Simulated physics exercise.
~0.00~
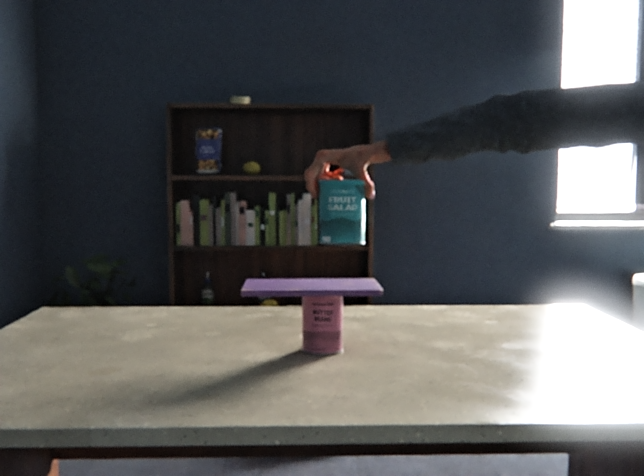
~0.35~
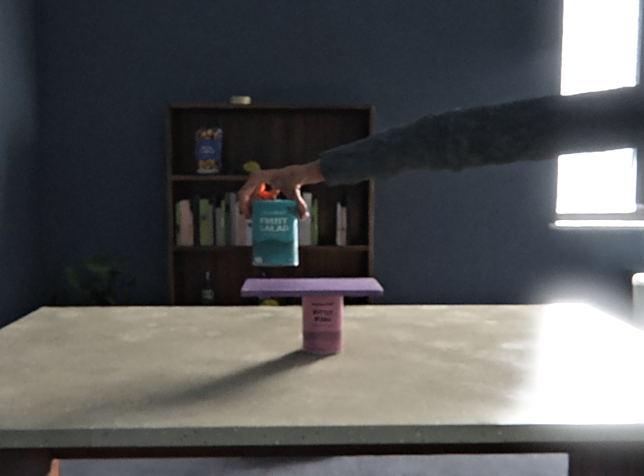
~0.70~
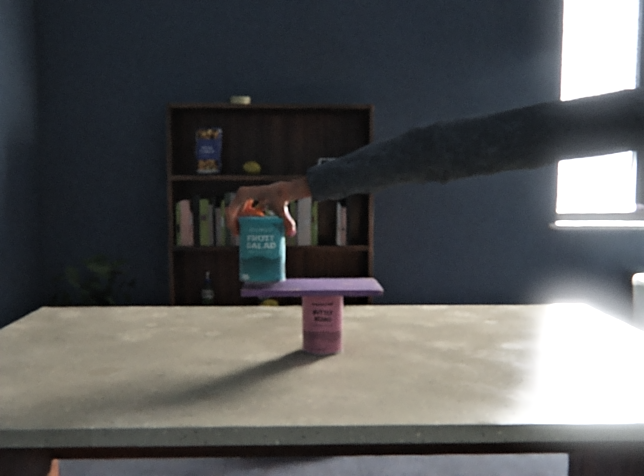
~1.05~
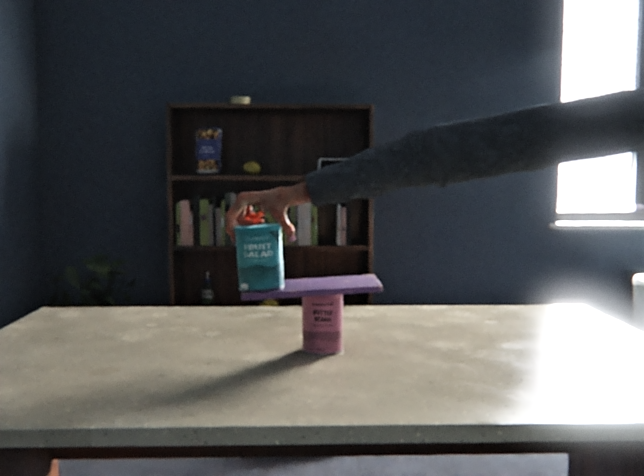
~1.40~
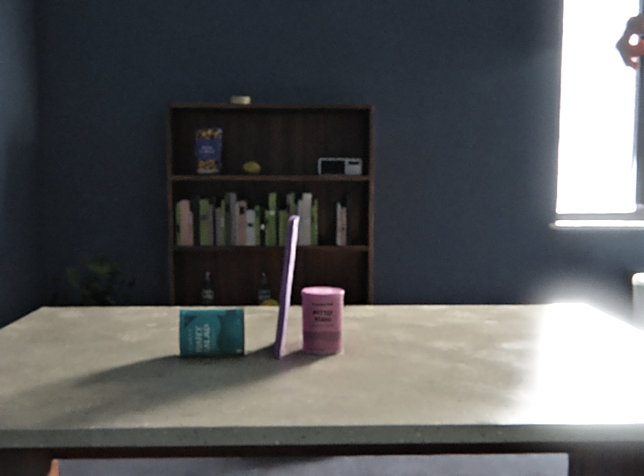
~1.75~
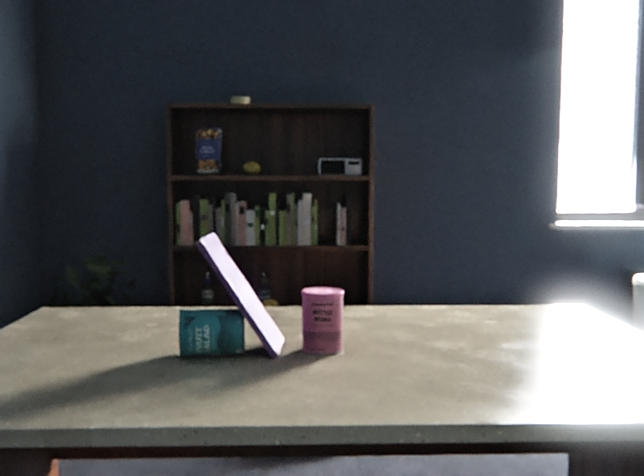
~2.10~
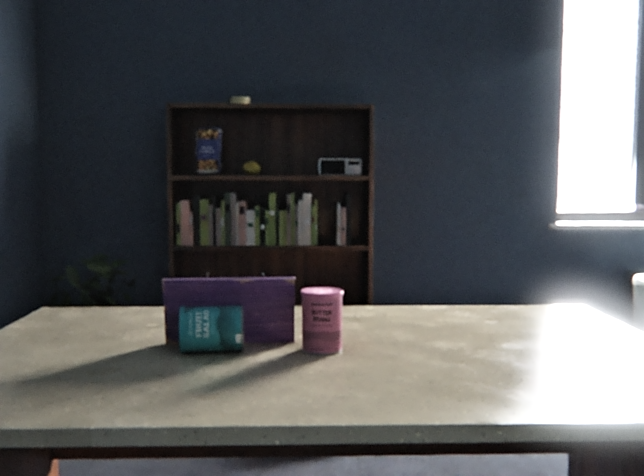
On a table in a dim room, a hand lowered a turquoise tin onto the left end of a purple board balanced on a pink tin and let go; the board tipped, and both fell beside the pink tin, which stayed standing.
